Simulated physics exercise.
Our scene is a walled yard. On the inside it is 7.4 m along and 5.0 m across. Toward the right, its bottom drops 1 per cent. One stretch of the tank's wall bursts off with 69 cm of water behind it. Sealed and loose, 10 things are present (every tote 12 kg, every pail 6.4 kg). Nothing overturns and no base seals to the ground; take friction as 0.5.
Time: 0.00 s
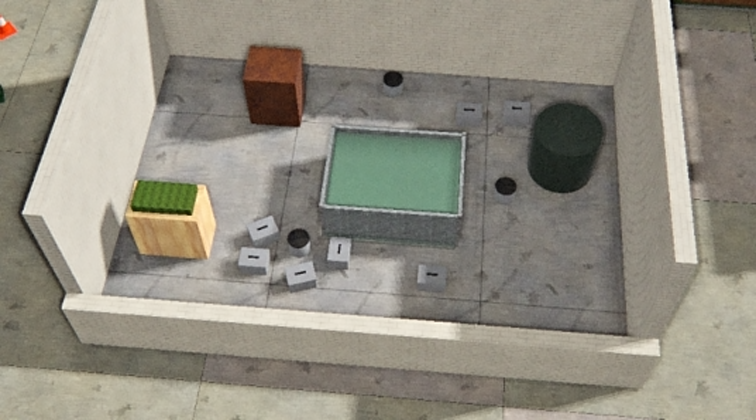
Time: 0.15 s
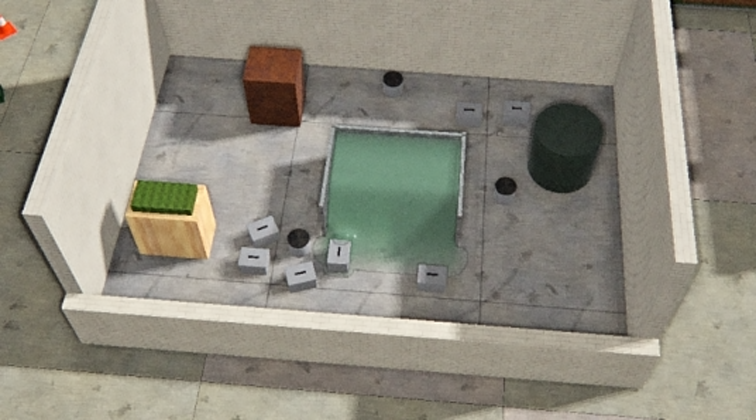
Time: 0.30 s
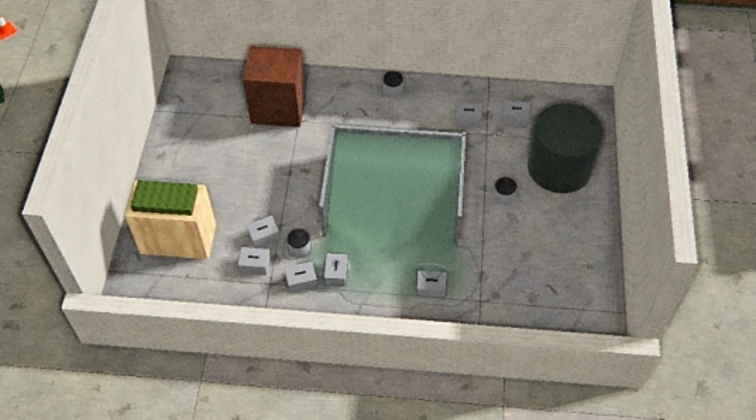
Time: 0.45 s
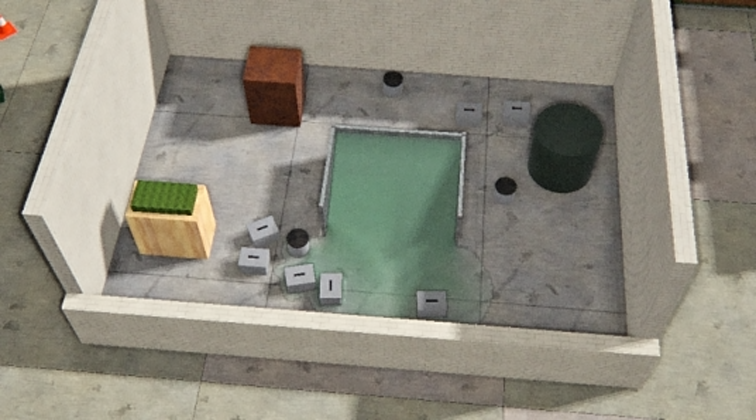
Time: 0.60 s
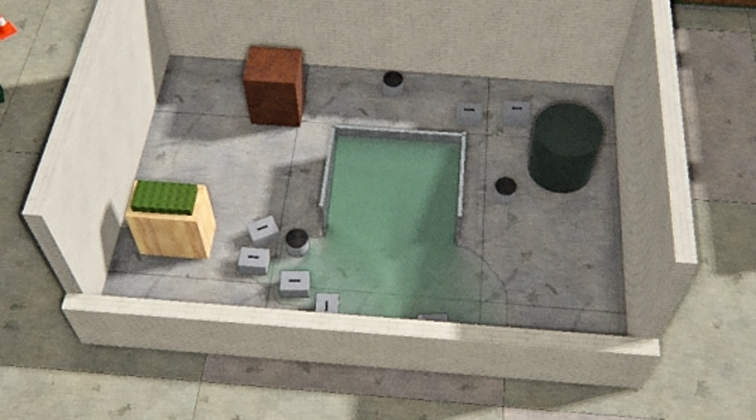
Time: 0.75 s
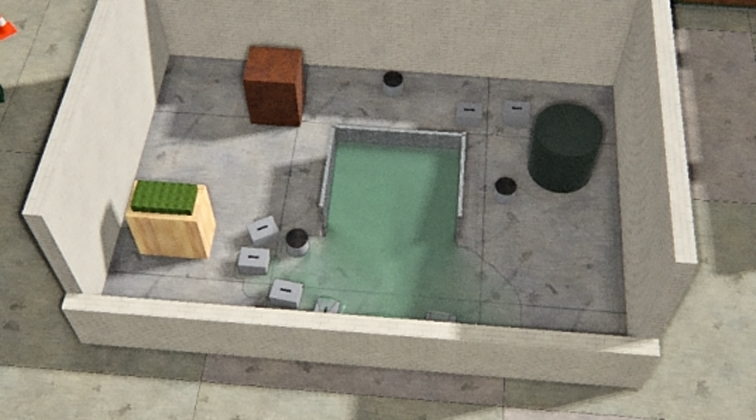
The video shows a walled yard where the front of a tank of green water gives way; water spreads across the floor toward the near wall, pushing a few gray boxes forward while the other objects stay in place.
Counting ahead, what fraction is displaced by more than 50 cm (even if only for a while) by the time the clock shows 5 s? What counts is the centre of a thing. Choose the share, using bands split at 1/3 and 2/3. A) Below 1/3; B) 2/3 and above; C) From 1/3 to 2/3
Answer: C.
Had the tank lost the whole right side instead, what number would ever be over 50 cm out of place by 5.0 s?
In that case 6 of them.
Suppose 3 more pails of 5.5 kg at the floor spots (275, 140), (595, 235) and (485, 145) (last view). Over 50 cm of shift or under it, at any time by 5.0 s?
Note, in sequence: Under threshold; over threshold; under threshold.
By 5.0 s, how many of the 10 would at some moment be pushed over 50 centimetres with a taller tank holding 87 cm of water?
That would give 6.
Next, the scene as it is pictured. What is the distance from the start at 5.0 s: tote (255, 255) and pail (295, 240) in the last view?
Distances: 140 cm; 50 cm.
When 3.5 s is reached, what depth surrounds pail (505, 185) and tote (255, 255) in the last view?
I'd estimate 1 cm for the first and 4 cm for the second.
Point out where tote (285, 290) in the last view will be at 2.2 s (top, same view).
It would be close to (117, 261) by then.
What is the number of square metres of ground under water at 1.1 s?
About 9.0 m2.
After 1.1 s 3 of 10 are over 50 cm from their spots; 2 afloat.
After 2.2 s 3 of 10 are over 50 cm from their spots; 2 afloat.
After 3.5 s 5 of 10 are over 50 cm from their spots; 1 afloat.
After 5.0 s 5 of 10 are over 50 cm from their spots, and 5 have been at some point; 0 afloat.
